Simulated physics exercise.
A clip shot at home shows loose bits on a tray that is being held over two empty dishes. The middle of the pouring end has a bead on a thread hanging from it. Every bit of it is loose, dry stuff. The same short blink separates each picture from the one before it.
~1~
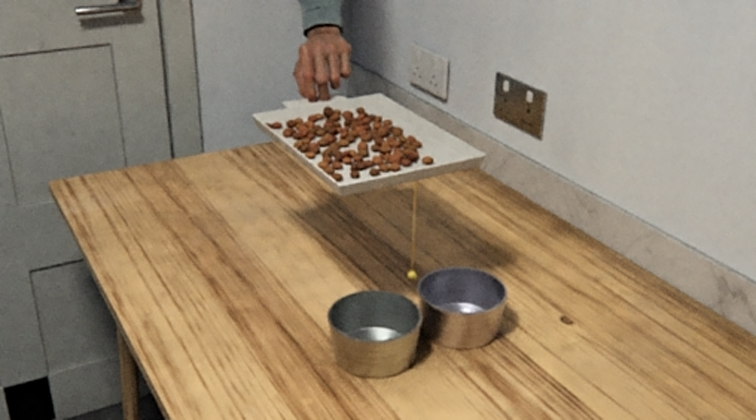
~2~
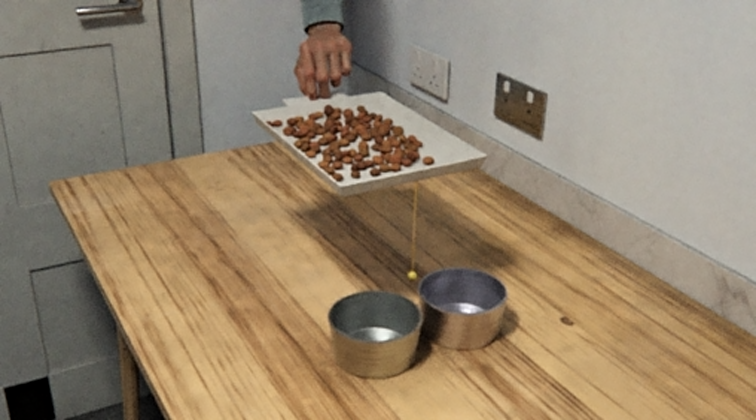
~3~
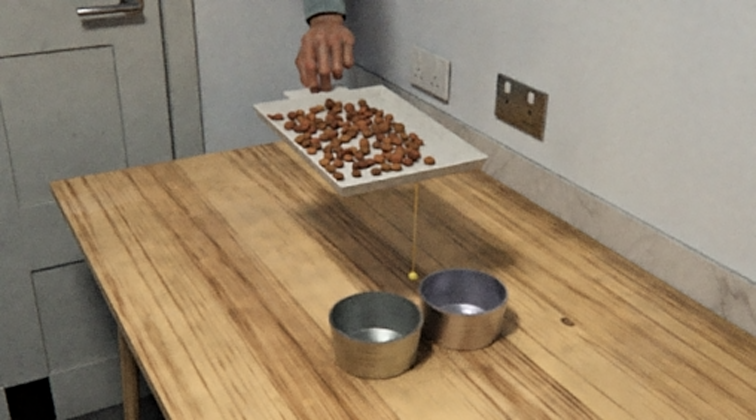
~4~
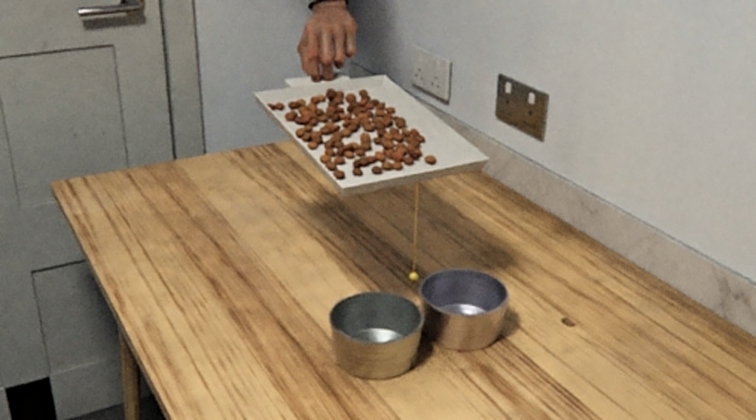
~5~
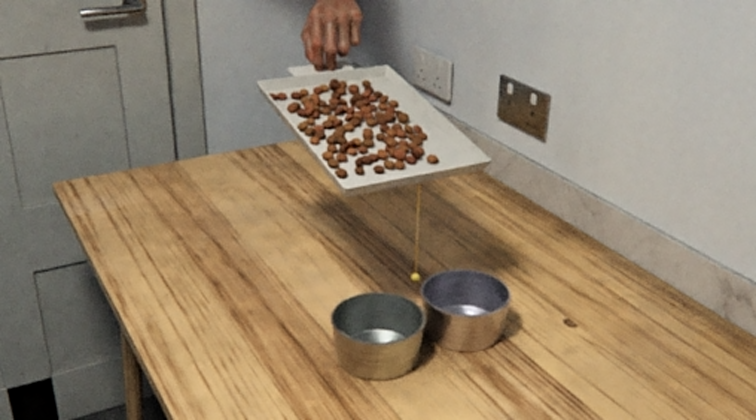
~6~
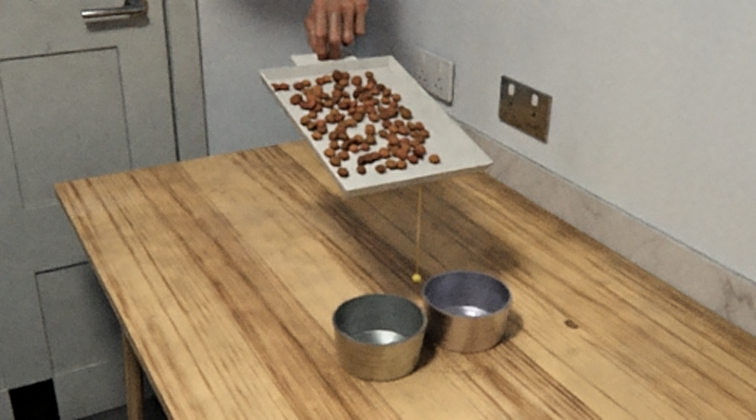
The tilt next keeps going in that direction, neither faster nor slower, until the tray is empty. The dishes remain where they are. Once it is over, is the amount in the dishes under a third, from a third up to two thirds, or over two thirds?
The dishes will top two thirds of the load.
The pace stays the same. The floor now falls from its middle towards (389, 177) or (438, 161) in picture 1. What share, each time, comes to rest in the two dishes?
In turn 80 and 50 in a hundred.
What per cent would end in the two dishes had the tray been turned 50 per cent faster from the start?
That comes to about 70 in every hundred.
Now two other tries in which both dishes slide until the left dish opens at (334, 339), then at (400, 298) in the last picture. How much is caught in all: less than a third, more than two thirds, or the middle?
Earlier place: Between a third and two thirds. Later place: In the middle band.
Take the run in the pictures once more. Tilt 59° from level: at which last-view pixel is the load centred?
Roughly (423, 166).
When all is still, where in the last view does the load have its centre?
Last view, resting centre - approx. (460, 332).
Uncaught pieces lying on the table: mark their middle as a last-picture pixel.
(481, 378), roughly.
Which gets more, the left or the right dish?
The winner: The right side.
Shortly afterwards, tray tipped steeply; the bulk on the tray; a little in the air.
Next, tray tipped right over; a little on the tray; near a quarter in the left dish; near a third in the right dish; near a quarter outside both; near a quarter in the air.
Some moments later, tray tipped past a quarter turn; near a quarter in the left dish; near half in the right dish; near a quarter outside both.
In the end, tray tipped past a quarter turn; near a quarter in the left dish; near half in the right dish; near a quarter outside both.
